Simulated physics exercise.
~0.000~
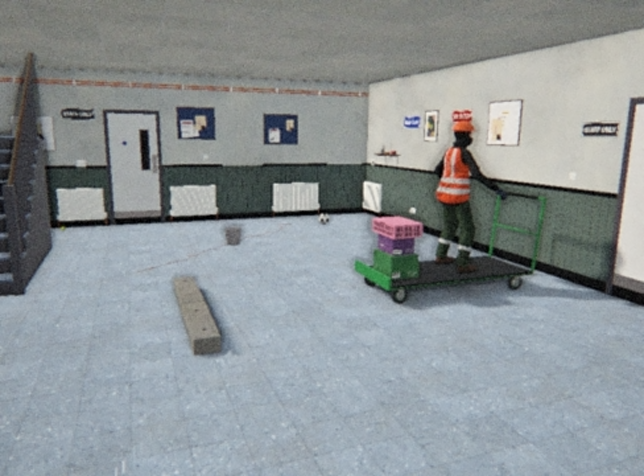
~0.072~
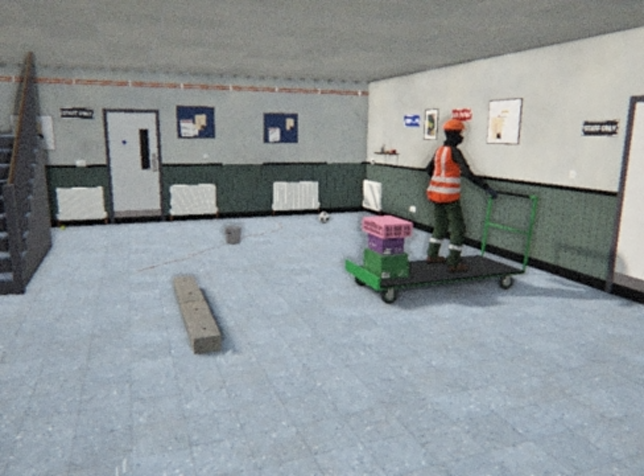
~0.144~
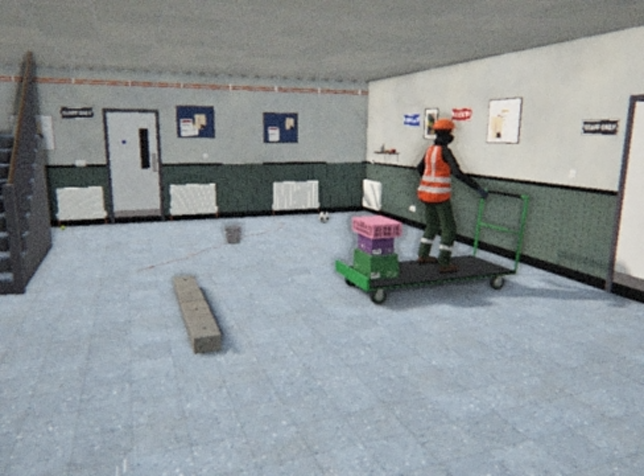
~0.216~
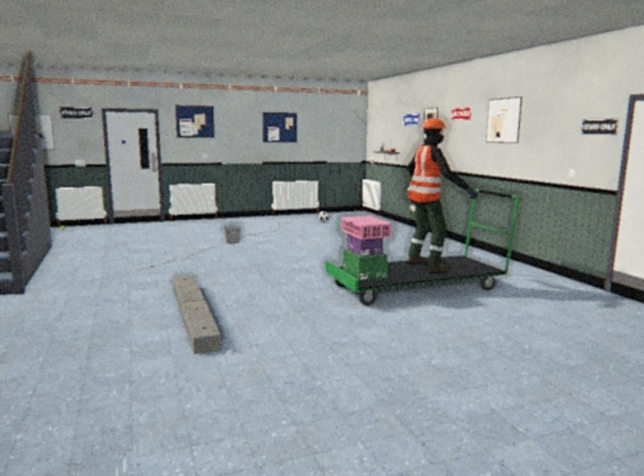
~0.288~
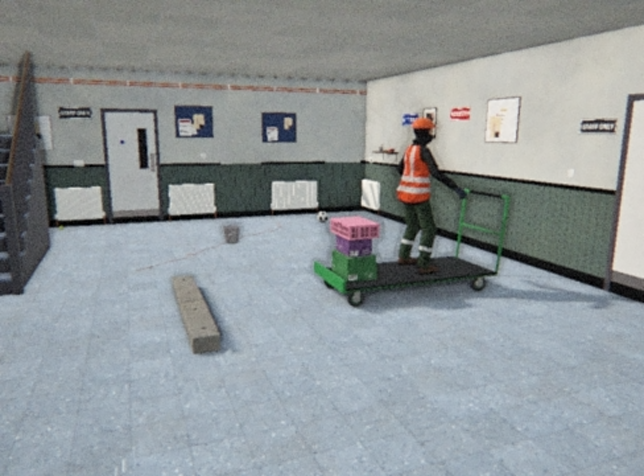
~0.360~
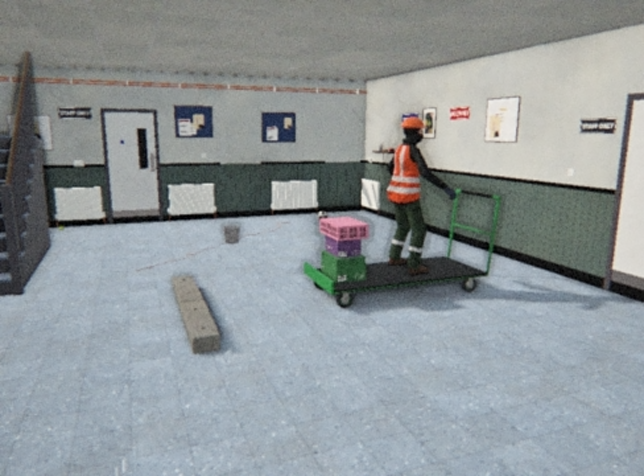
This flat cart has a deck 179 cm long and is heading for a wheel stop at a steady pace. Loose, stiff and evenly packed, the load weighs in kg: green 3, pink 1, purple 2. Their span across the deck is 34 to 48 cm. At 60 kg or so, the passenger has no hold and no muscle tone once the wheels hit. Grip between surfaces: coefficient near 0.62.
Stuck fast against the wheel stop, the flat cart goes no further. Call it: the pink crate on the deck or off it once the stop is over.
Off.
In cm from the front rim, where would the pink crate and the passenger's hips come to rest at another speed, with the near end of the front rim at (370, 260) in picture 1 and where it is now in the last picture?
Then pink 140 past, hips 20 past.
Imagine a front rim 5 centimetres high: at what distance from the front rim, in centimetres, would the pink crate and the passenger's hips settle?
The pink item would end 110 cm past the front rim, while the hips end 10 cm behind it.
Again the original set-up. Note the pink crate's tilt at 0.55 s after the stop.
It leans roughly 50°.
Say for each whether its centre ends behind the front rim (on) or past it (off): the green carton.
End result - green: Stays.
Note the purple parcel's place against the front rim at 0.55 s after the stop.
Past the rim, near 15 cm.
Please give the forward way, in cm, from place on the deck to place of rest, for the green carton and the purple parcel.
Green 10, purple 65; both in cm.
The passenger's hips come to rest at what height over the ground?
Some 60 cm up.
After 1.10 s the deck stops.
After 1.65 s the pink crate is 22 cm past the rim, tilted 45°, near (167, 256) in the last picture's view.
After 2.10 s the pink crate is 87 cm past the rim, tilted 160°, near (93, 312) in the last picture's view.
Final state at 2.6 s, past the rim, pink crate and purple parcel; behind it, green carton and the passenger's hips.
